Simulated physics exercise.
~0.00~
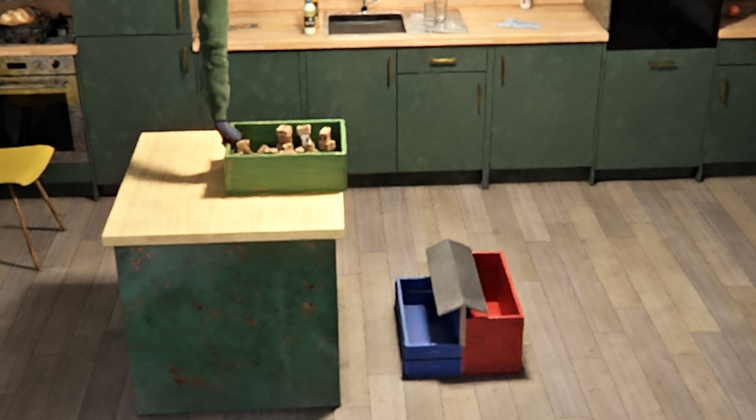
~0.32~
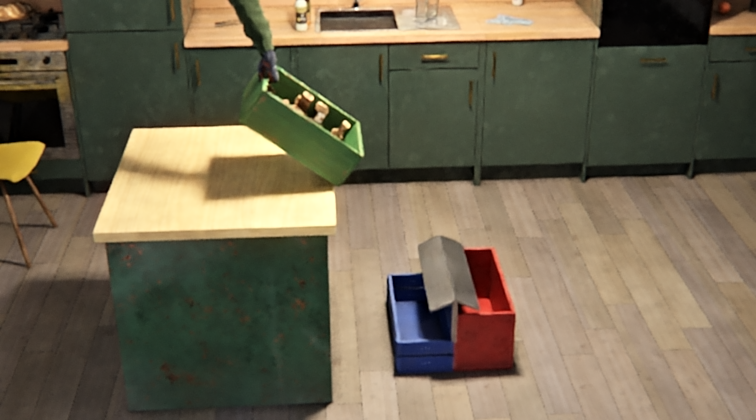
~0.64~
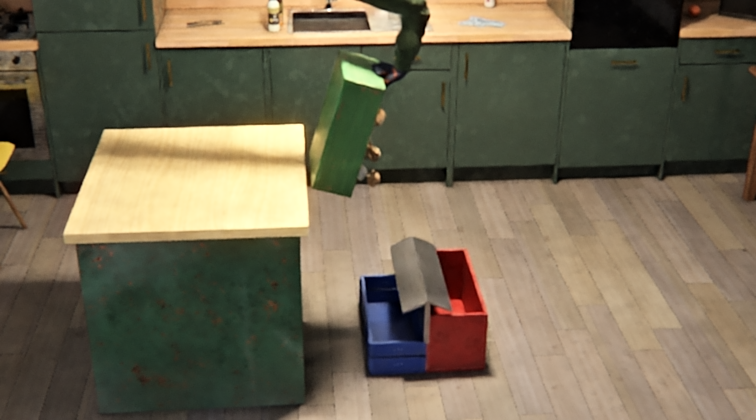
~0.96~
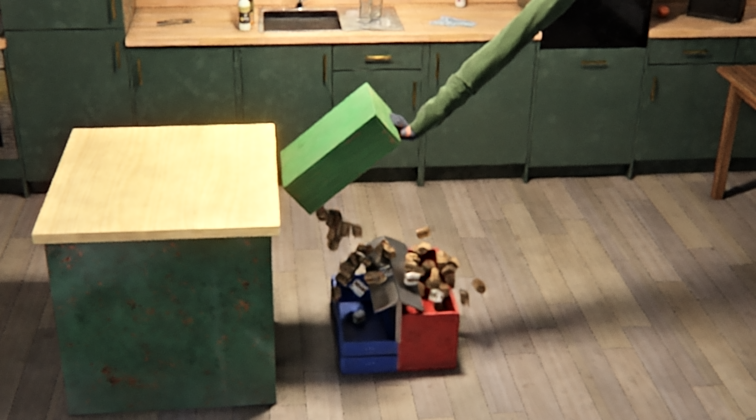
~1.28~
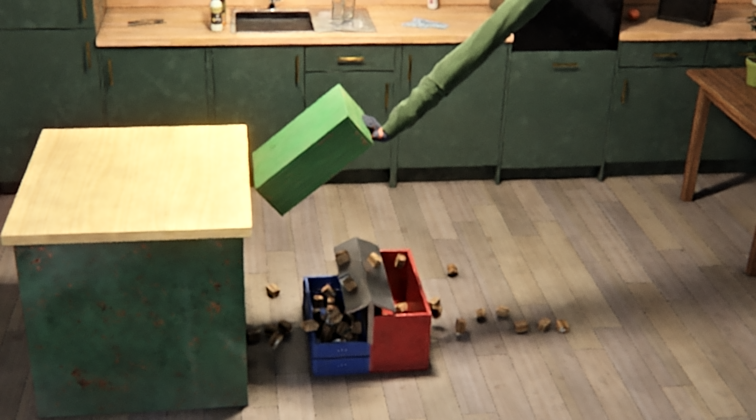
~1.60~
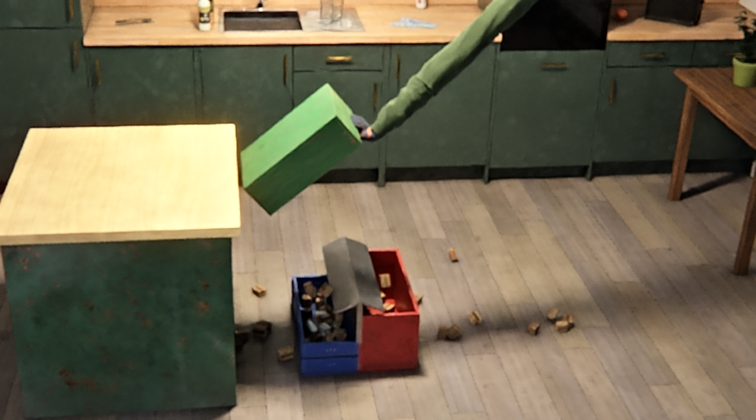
Gloved hand tipping a green box off a bench, spilling small brown pieces into blue and red bins and across the floor.
